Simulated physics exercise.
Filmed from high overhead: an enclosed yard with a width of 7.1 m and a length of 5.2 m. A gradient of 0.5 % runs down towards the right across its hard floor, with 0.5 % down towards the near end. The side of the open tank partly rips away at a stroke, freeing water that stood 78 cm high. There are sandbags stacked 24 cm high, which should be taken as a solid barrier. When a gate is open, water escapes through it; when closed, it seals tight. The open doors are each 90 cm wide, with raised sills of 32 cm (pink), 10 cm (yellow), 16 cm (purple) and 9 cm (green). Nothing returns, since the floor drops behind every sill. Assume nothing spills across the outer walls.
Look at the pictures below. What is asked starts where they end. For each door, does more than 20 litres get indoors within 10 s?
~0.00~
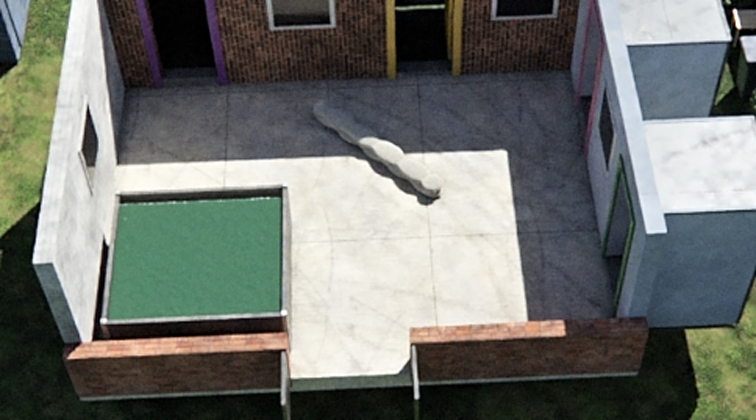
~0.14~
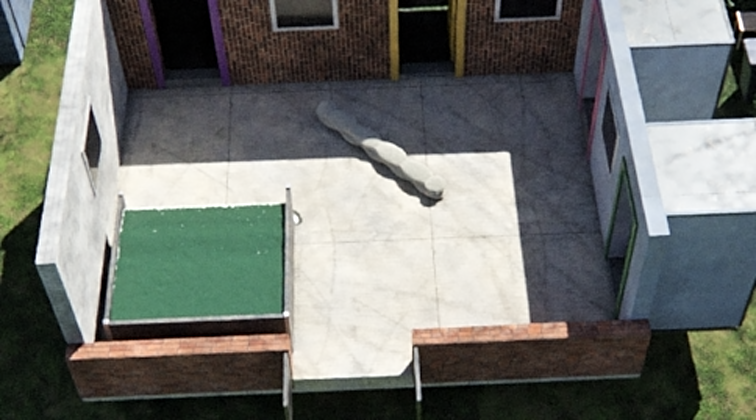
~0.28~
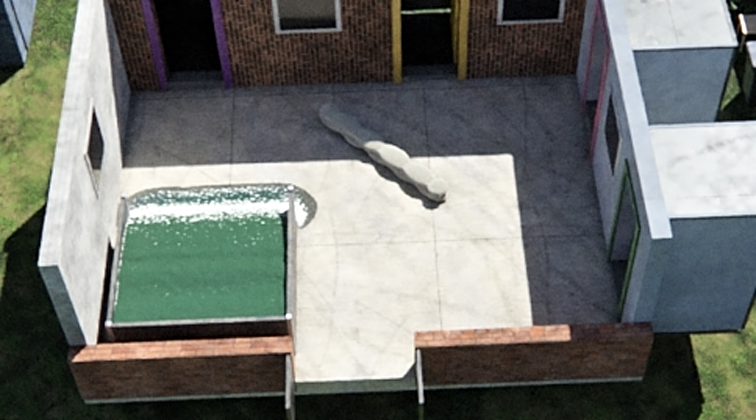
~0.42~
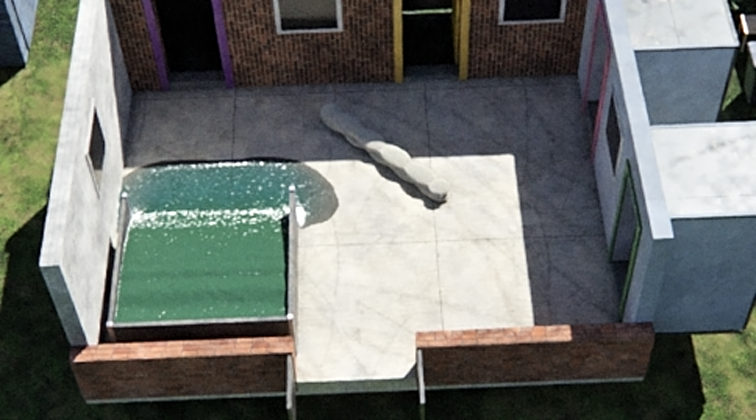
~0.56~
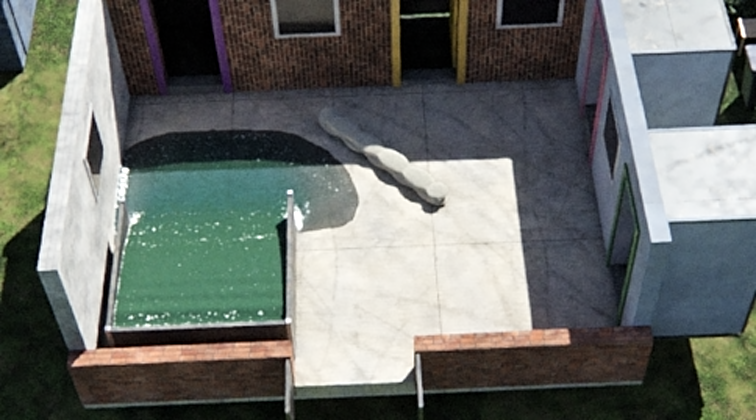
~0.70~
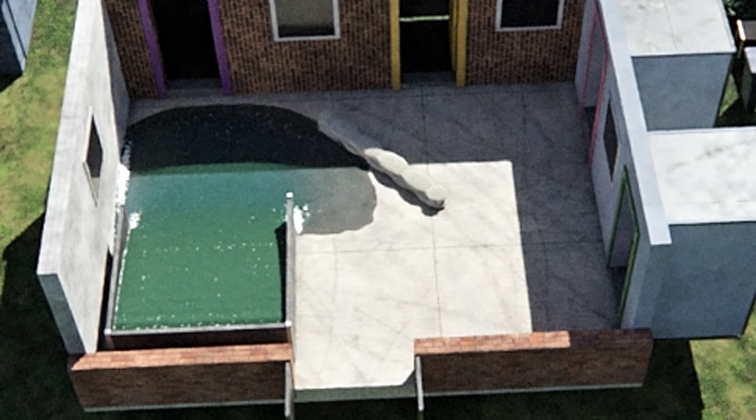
Door by door: Pink door - no; yellow door - no; purple door - yes; green door - yes.
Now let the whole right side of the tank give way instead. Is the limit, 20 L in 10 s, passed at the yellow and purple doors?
Result: Yellow limit not passed, purple limit not passed.
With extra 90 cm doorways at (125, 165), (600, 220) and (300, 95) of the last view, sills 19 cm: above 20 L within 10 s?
So, in the order given, it's beyond the mark, then shy of the mark, then beyond the mark.
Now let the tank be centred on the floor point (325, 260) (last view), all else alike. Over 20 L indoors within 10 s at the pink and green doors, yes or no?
For the pink door, the amount is acceptable; for the green door, the amount is too high.
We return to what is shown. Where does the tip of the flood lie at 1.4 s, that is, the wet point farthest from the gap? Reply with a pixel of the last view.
That would be close to (380, 96).
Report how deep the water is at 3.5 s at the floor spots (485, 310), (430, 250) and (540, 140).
2, 3 and 3 cm.
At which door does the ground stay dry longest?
Green.
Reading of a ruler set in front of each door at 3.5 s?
Depth readings (cm): Pink = 19; yellow = 8; purple = 28; green = 0.
After 1.4 s water covers 30 % of the floor and is deepest (50 cm) near (141, 105); pink door not reached, yellow door not reached, purple door 44 cm at the sill, 90 L in, green door not reached.
After 2.2 s water covers 45 % of the floor and is deepest (49 cm) near (141, 105); pink door not reached, yellow door 6 cm at the sill, 0 L in, purple door 47 cm at the sill, 274 L in, green door not reached.
After 3.5 s water covers 70 % of the floor and is deepest (28 cm) near (192, 191); pink door 19 cm at the sill, 0 L in, yellow door 8 cm at the sill, 0 L in, purple door 28 cm at the sill, 456 L in, green door not reached.
After 6.0 s water covers 90 % of the floor and is deepest (27 cm) near (601, 326); pink door 11 cm at the sill, 0 L in, yellow door 4 cm at the sill, 0 L in, purple door 11 cm at the sill, 489 L in, green door 6 cm at the sill, 0 L in.
After 10.0 s water covers 95 % of the floor and is deepest (12 cm) near (620, 359); pink door 10 cm at the sill, 0 L in, yellow door 2 cm at the sill, 0 L in, purple door 5 cm at the sill, 490 L in, green door 11 cm at the sill, 92 L in.
